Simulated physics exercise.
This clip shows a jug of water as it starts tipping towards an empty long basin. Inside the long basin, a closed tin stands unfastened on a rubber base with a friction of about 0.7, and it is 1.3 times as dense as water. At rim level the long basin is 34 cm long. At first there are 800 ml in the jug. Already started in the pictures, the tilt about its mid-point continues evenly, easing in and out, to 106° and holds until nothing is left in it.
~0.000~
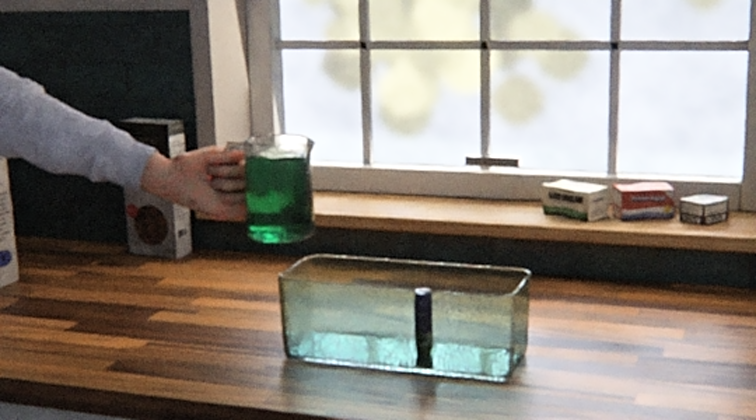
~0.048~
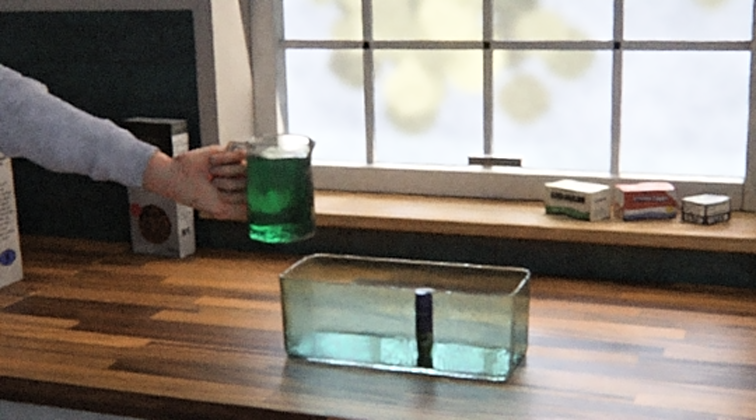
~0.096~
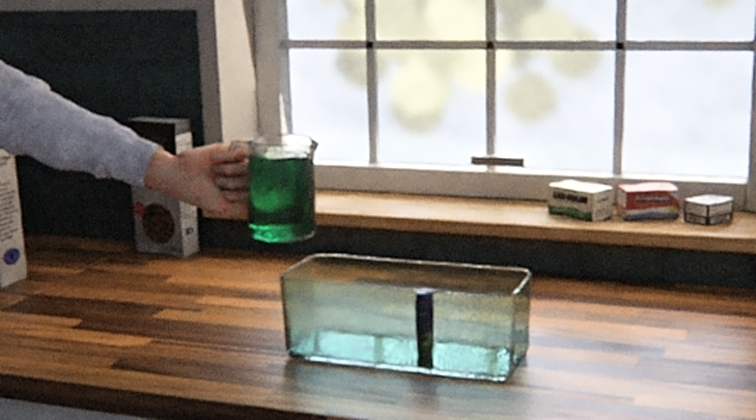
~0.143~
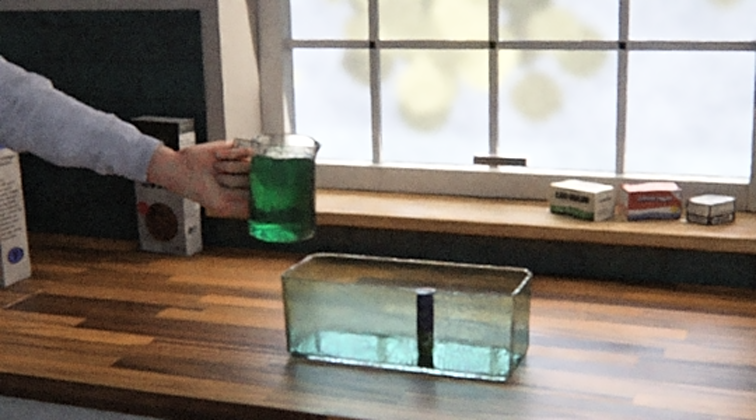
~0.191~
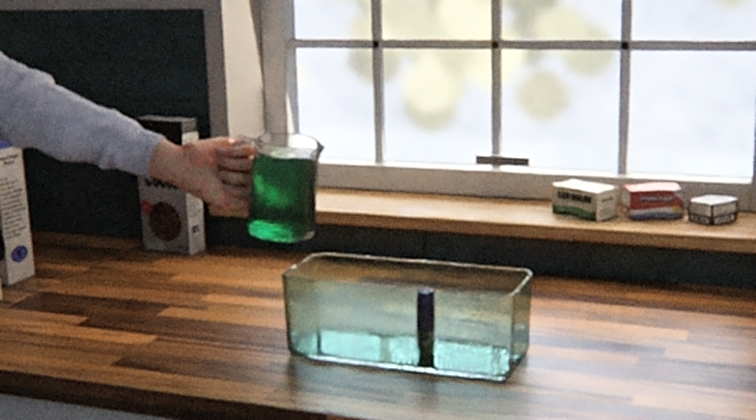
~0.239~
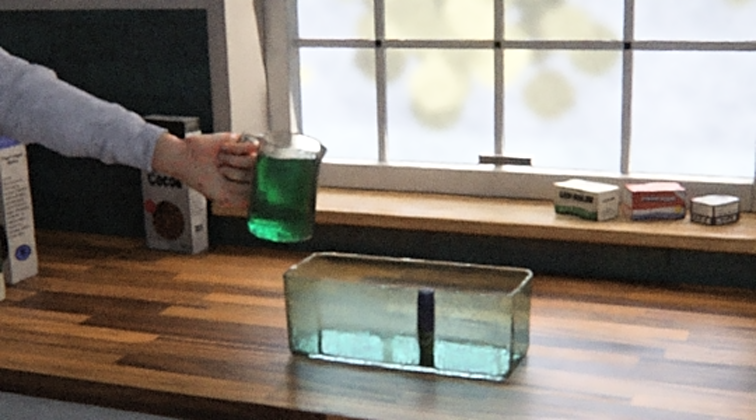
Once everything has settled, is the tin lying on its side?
No.
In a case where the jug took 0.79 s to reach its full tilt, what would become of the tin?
Outcome - the tin remains standing.
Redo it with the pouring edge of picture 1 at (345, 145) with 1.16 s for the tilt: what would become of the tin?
Then it tips over.
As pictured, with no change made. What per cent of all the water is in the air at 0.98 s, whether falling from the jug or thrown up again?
About 18 per cent.
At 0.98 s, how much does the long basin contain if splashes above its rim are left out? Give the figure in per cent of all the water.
About 38 per cent.
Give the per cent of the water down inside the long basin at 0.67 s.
2 %, more or less.
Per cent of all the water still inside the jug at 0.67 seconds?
Roughly 90 %.
Then, 0.67 s in, the tilt is 65° and 89 per cent is still to pour; the tin stands where it began.
Then, 0.98 s in, the tilt is 100° and 44 per cent is still to pour; the tin stands where it began.
Then, 1.30 s in, the tilt is 106° and 7 per cent is still to pour; the tin stands where it began.
Then, 1.66 s in, the tilt is 106° and 0 per cent is still to pour; the tin stands where it began.
Finally, the tin stands where it began.
